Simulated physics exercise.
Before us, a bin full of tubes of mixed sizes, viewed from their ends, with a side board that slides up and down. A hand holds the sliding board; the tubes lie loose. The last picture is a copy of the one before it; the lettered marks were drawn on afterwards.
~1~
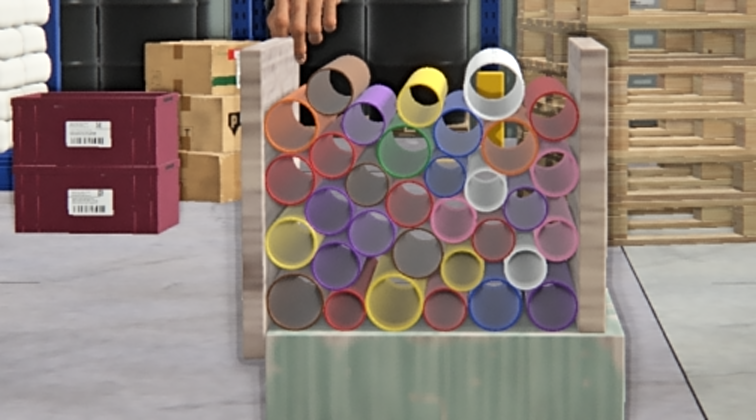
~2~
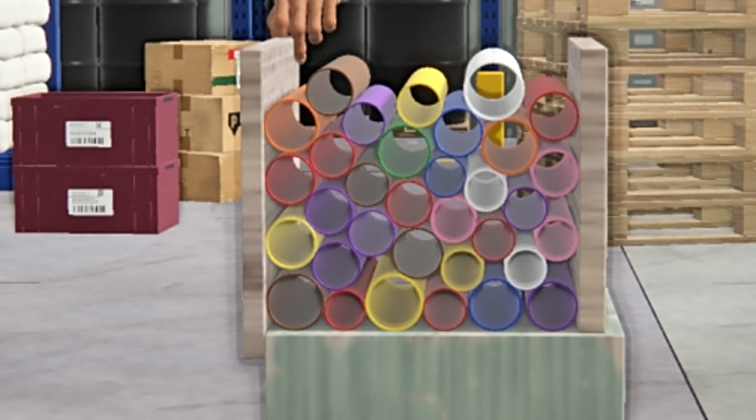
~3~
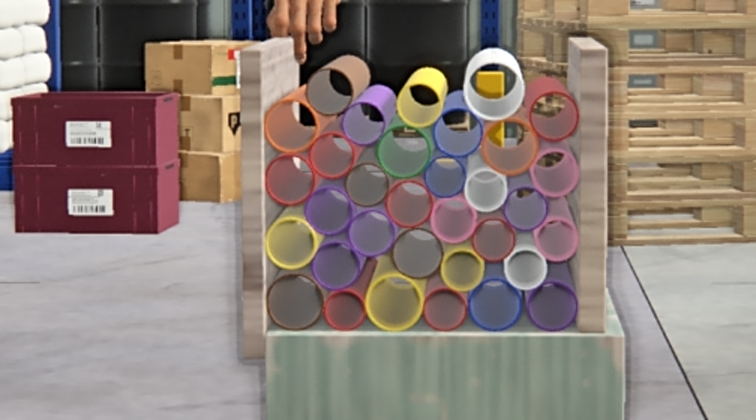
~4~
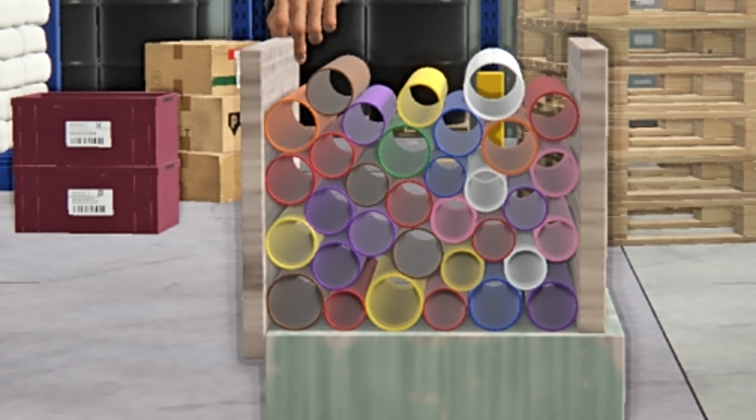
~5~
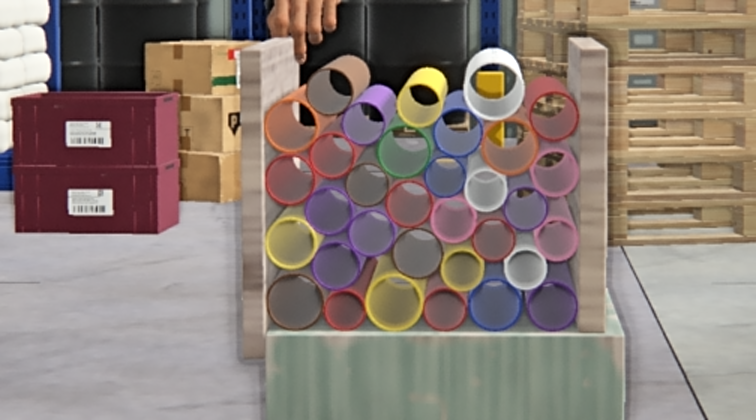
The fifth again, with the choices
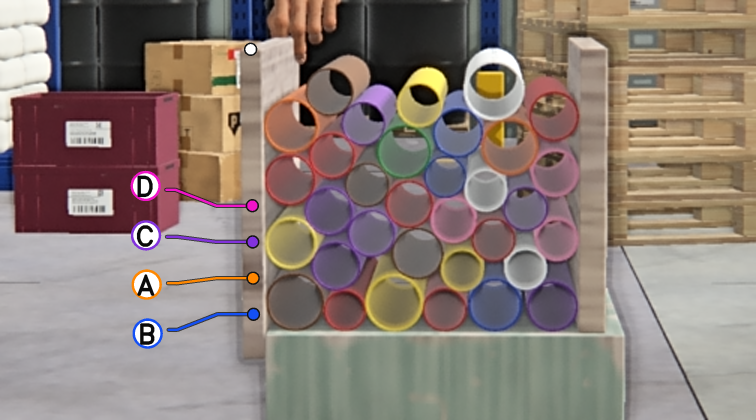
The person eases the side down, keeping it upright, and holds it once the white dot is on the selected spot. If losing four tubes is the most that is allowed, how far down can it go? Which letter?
Down to D.
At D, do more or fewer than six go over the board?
At D, fewer than six.
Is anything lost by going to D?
Yes.
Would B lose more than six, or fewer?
More than six.
On the marked copy, A at (253, 278); B at (253, 314); C at (252, 242); D at (252, 205); the white dot at (250, 50).
Taking D. A third of the way, top of the board (264, 123).
Two thirds of the way, top of the board (265, 203).
When it is over, top of the board (265, 205), two out over the board.
As for the rest, A more than four out over the board; B more than four out over the board; C five out over the board.
